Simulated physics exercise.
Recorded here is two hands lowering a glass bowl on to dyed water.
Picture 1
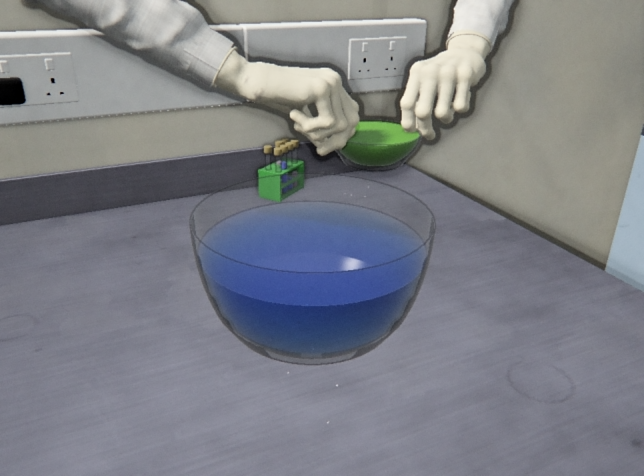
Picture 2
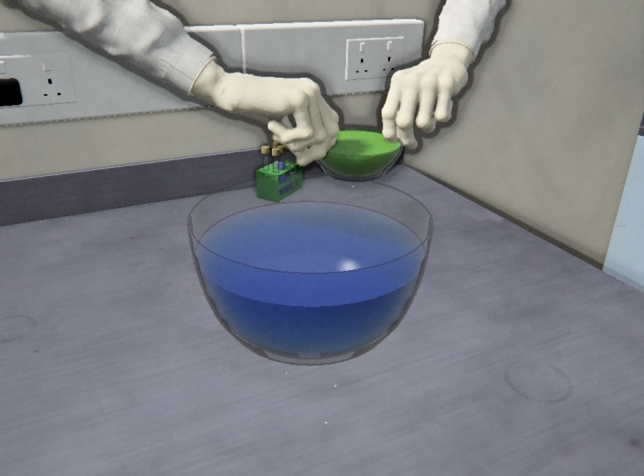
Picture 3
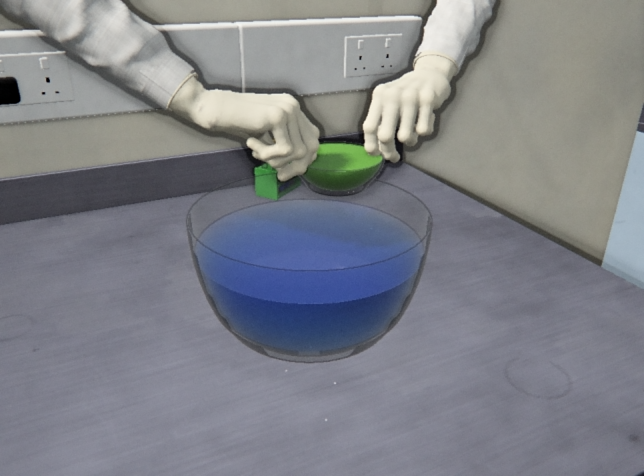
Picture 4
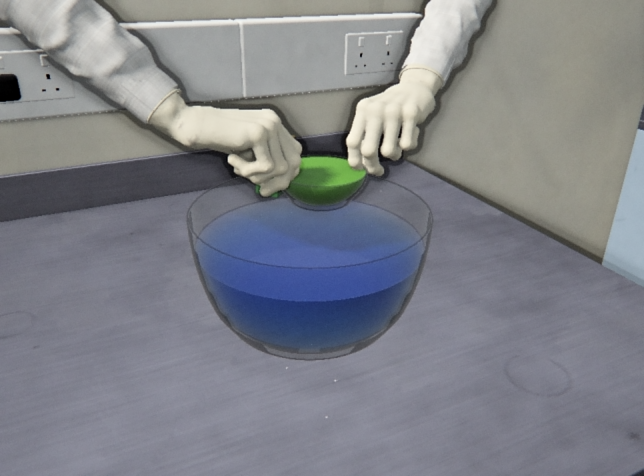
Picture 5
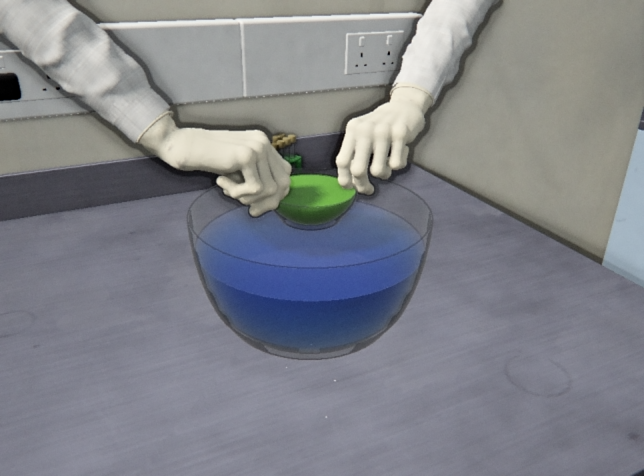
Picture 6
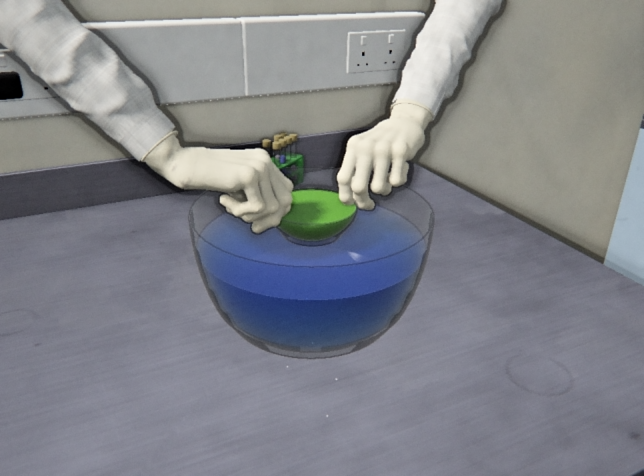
A large clear glass bowl of blue liquid stands on a grey worktop in the corner of a room, seen from slightly above by a still camera. Behind it are wall sockets, a small green rack and two pale hands in white sleeves, holding a smaller bowl of green liquid between them. The hands carry the green bowl leftward and forward, lowering it steadily to just over the blue surface.
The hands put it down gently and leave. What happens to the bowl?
Once free, it sinks.
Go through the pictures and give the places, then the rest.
In the first picture, bowl (374, 145) nearly full; above the big tub.
In the second picture, bowl nearly full, surface at (356, 143); coming down.
In the third picture, bowl (337, 168) nearly full; lower.
In the fourth picture, bowl nearly full, surface at (321, 172); lower still.
In the fifth picture, bowl (311, 201) nearly full; close to the surface.
In the sixth picture, bowl nearly full, surface at (312, 207); just over the surface.
Soon after, the bowl dips into the dyed water.
Later, dyed water pours in over its rim.
In the end, the bowl lies on the bottom.
